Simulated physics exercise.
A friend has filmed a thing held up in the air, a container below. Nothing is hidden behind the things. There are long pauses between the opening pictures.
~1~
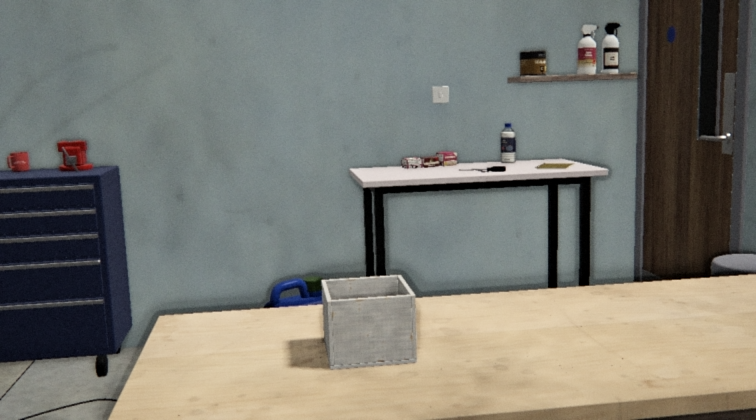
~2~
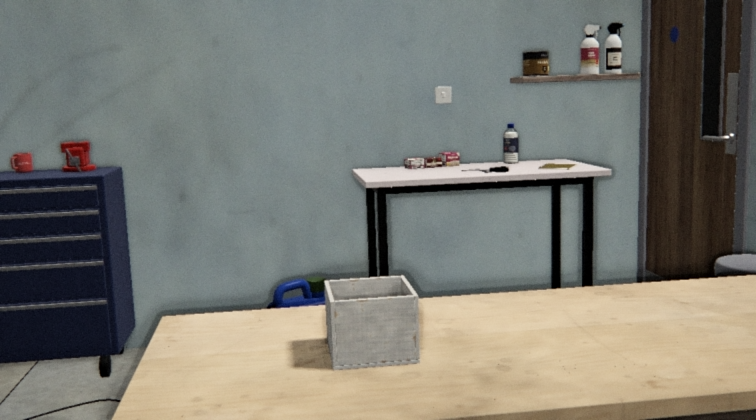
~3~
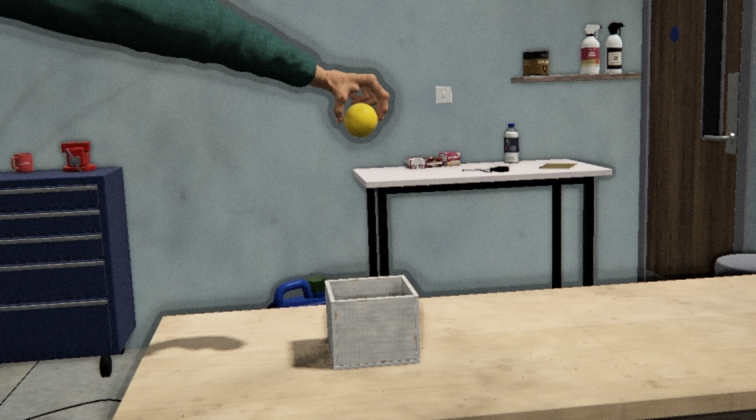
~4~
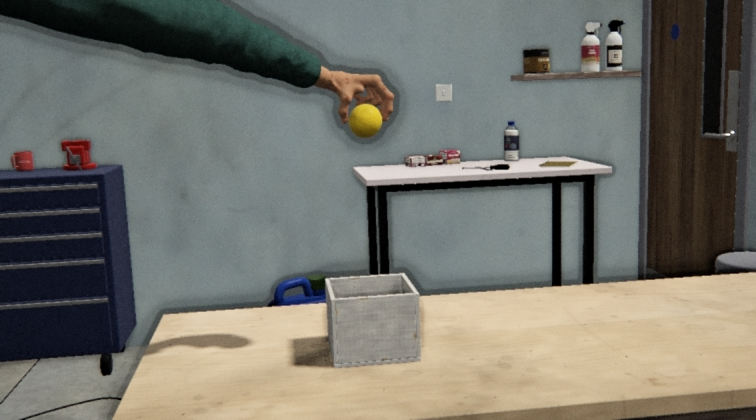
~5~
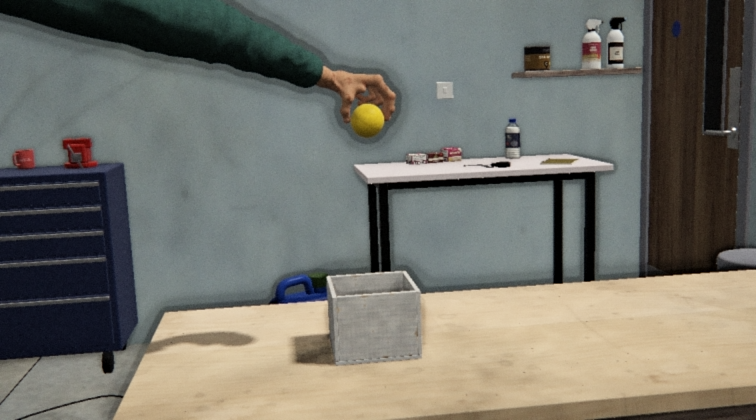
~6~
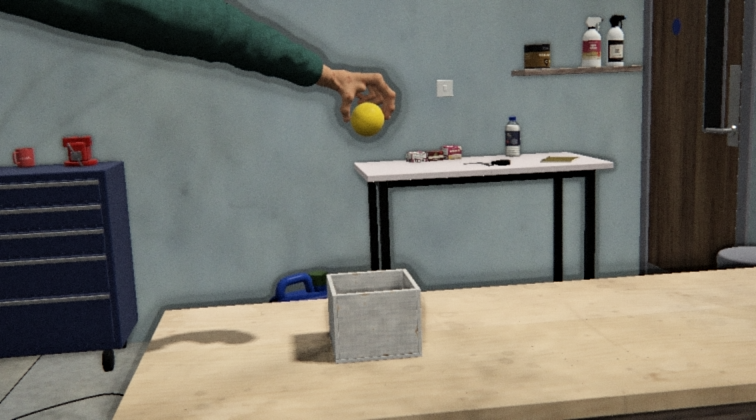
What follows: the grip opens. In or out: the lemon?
As it turns out, the lemon lands inside.
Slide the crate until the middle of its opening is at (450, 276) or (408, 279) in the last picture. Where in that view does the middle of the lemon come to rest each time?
Resting at (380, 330) and (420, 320).
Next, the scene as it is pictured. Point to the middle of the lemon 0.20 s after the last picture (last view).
Around (370, 184).
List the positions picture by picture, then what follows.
In the first frame, crate (367, 320).
In the second frame, crate (370, 320).
In the third frame, still on the way; lemon (361, 120); crate (371, 320).
In the fourth frame, still on the way; lemon (365, 121); crate (371, 318).
In the fifth frame, still on the way; lemon (367, 121); crate (372, 316).
In the sixth frame, in place, still held; lemon (367, 120); crate (373, 314).
Then, 0.20 s later than the last frame, lemon dropping near (370, 184).
Then, 0.32 s later than the last frame, lemon dropping near (375, 311).
When it is over, the lemon is caught, near (376, 327).
